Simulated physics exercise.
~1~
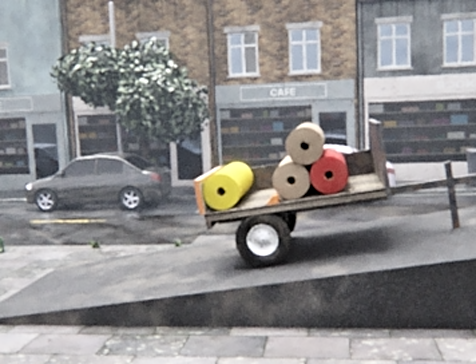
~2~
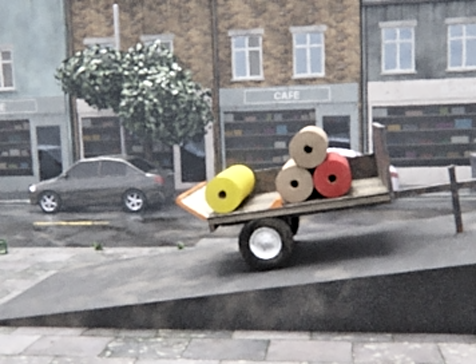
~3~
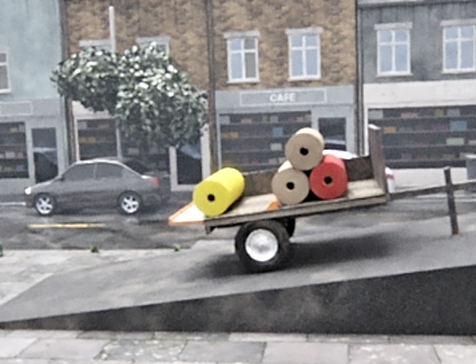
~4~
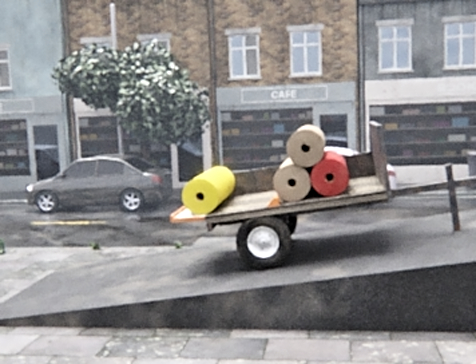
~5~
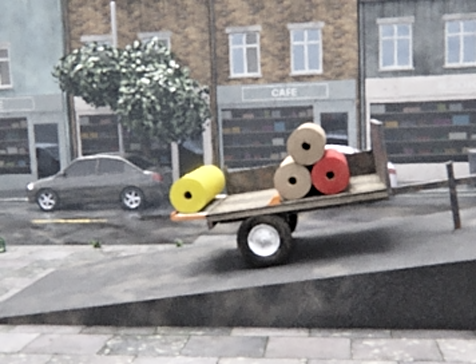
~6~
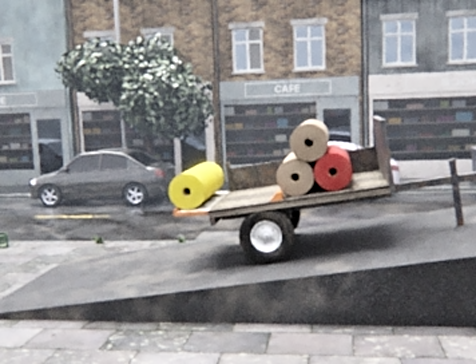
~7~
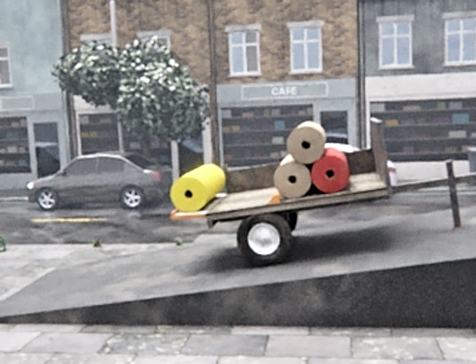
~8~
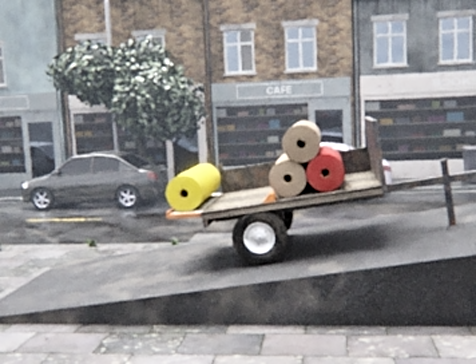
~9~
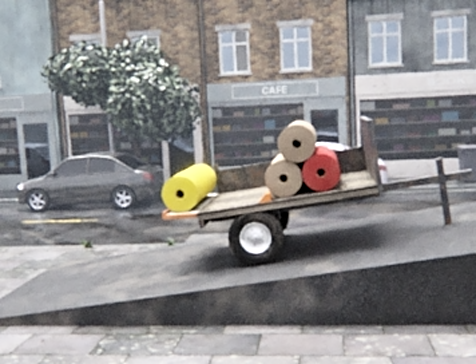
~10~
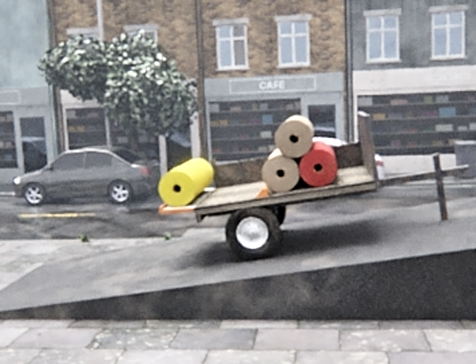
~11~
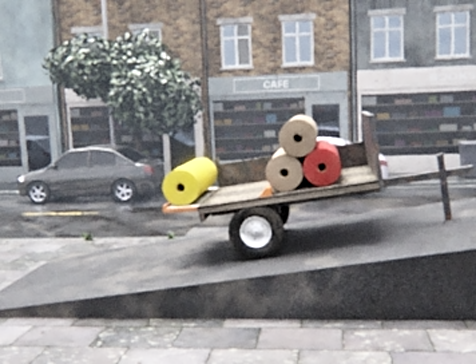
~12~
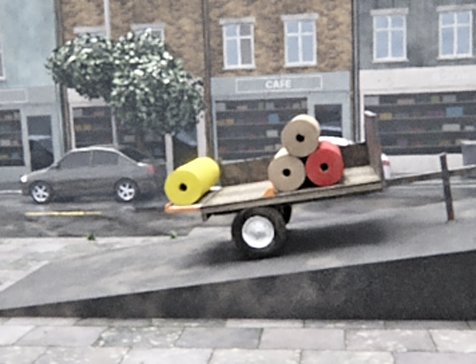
On a sloping street before a row of brick shops, a wooden trailer stands with its open side in view, carrying four rolls. A yellow roll sits near the left end, while a red one and two brown ones are stacked farther right beside an orange chock. The tailgate at the left swings down and stays lowered. The yellow roll moves left onto it, then comes to rest near its outer edge. The stacked rolls stay in place behind the chock, and all four remain aboard as the view sways slightly.
